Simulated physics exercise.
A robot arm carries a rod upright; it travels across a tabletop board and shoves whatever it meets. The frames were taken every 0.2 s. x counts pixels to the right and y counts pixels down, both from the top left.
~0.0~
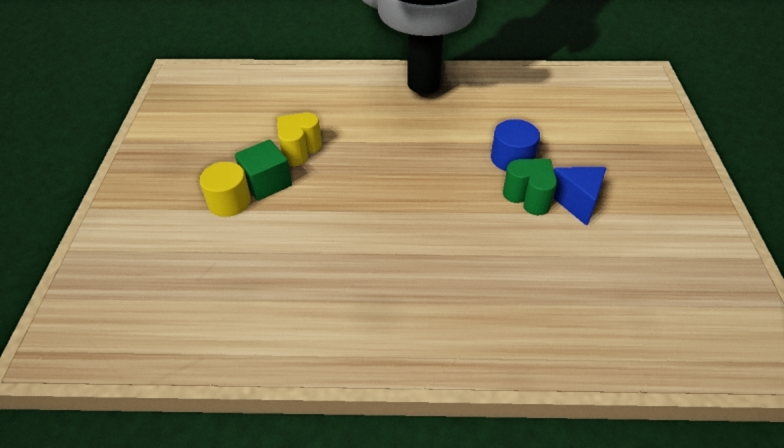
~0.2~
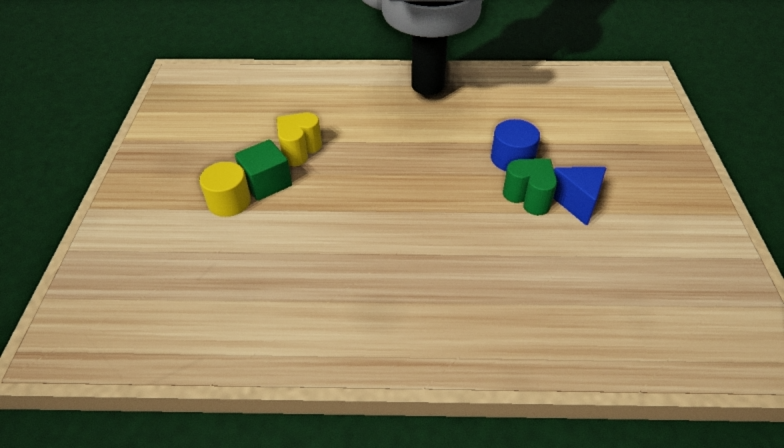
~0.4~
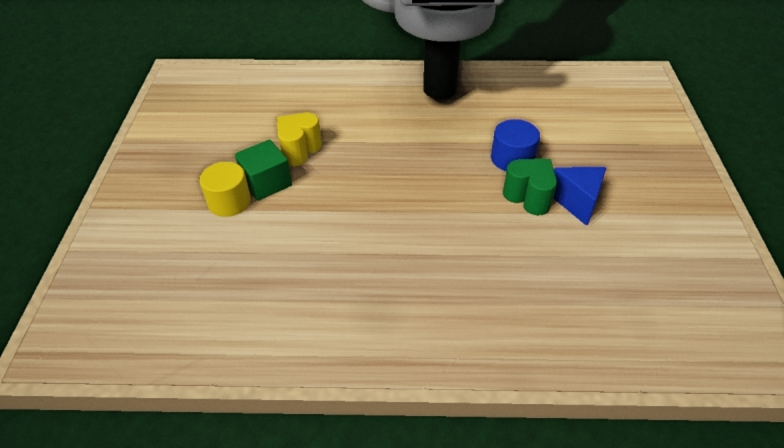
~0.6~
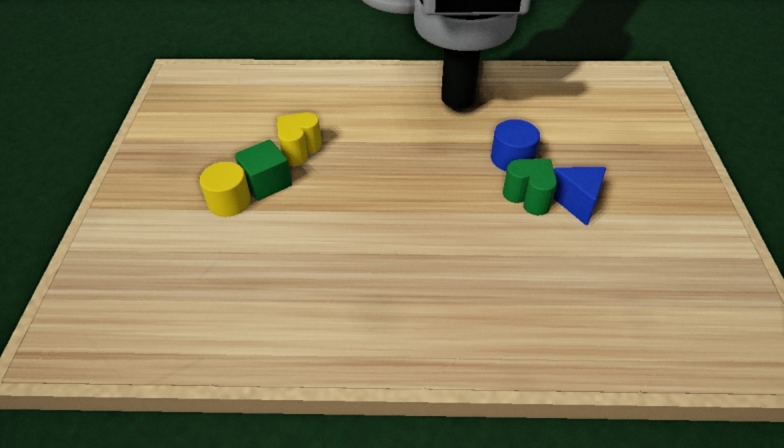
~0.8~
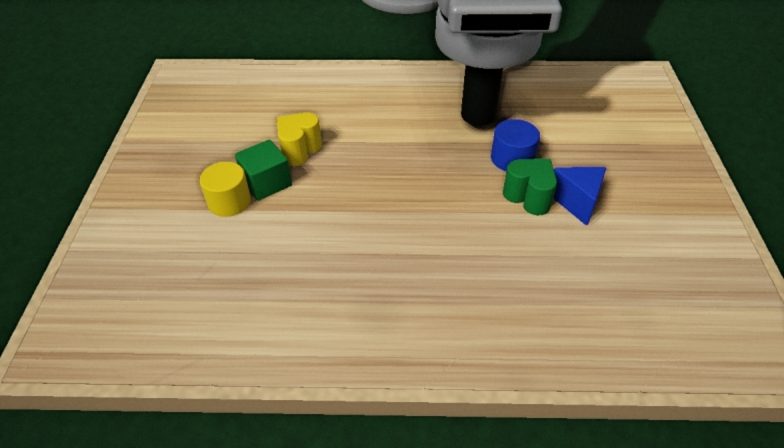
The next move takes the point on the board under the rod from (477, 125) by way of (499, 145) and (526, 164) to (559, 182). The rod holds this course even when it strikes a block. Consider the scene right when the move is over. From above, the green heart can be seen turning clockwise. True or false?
My answer: True.
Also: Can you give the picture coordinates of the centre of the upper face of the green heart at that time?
I'd guess (539, 203).
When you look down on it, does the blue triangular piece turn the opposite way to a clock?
Going by the path, yes.
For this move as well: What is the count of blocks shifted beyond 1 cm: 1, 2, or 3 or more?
I predict three or more.
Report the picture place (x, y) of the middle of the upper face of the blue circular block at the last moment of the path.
Its top middle is near (575, 186).
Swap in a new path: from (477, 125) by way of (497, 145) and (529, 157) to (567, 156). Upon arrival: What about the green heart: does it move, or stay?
That block moves.
What follows on the original path. One third of the way, rod at (502, 136); blue circular block at (530, 143).
Two thirds of the way, rod at (529, 155); blue circular block at (554, 165); green heart at (539, 193), turned 25° clockwise; blue triangular piece at (596, 183), turned 30° anticlockwise.
At the end, rod at (562, 172); blue circular block at (575, 186); green heart at (539, 203), turned 50° clockwise; blue triangular piece at (620, 201), turned 75° anticlockwise.
